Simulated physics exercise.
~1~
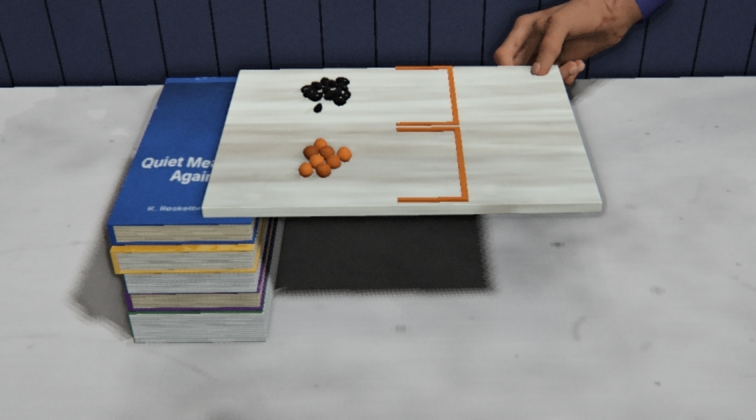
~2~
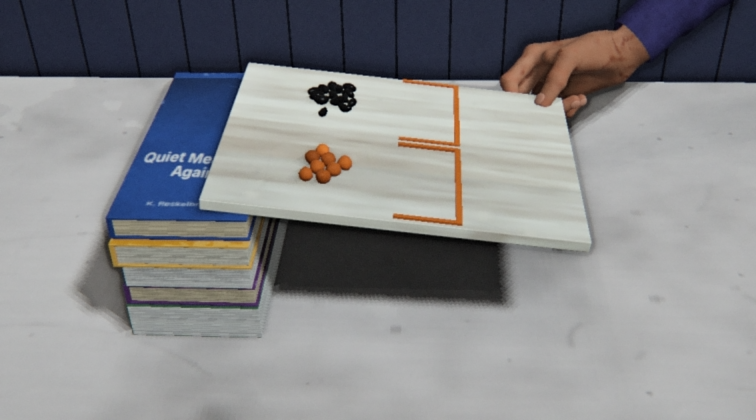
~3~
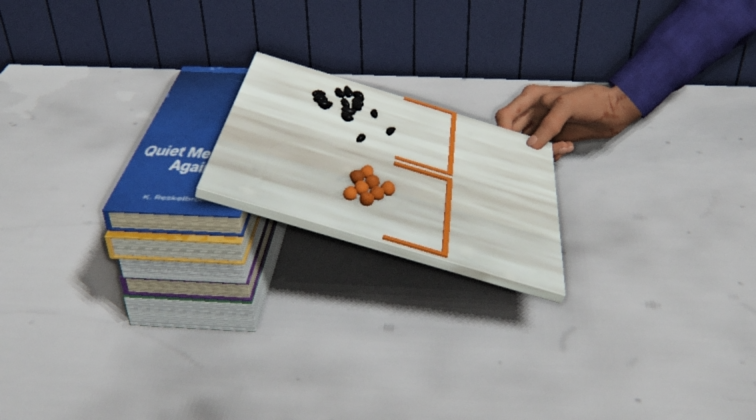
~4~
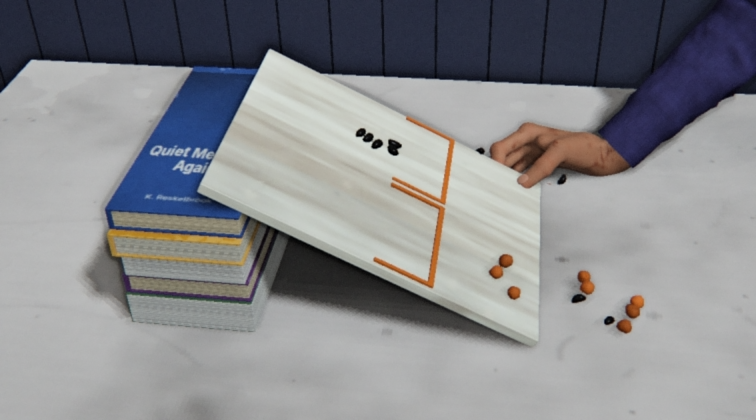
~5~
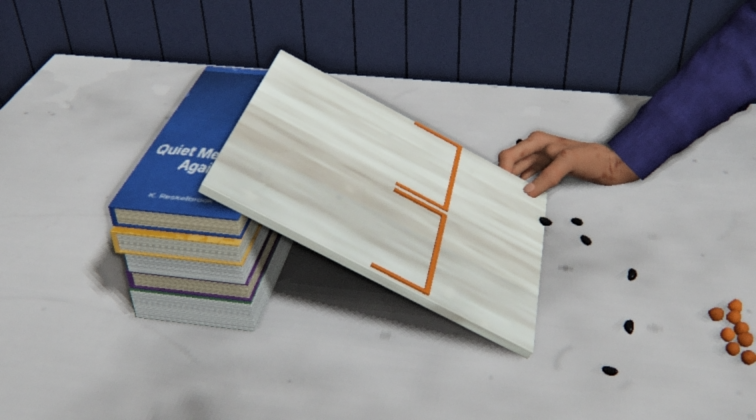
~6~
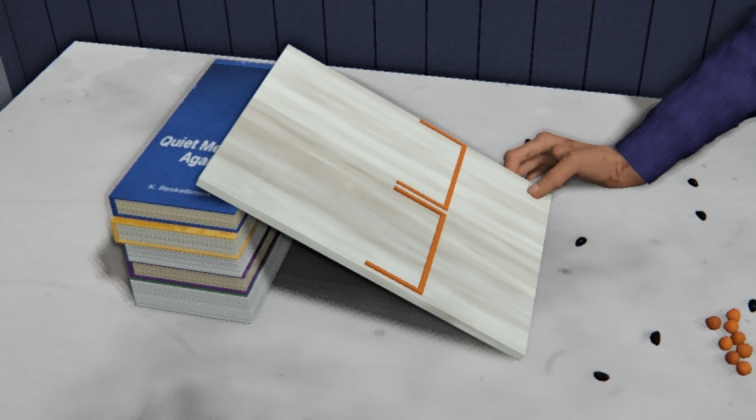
On a pale marble table, a hand lowered one end of a board propped on a stack of books, and the orange balls and black beans slid down past the orange strips, ending up scattered on the table to the right.
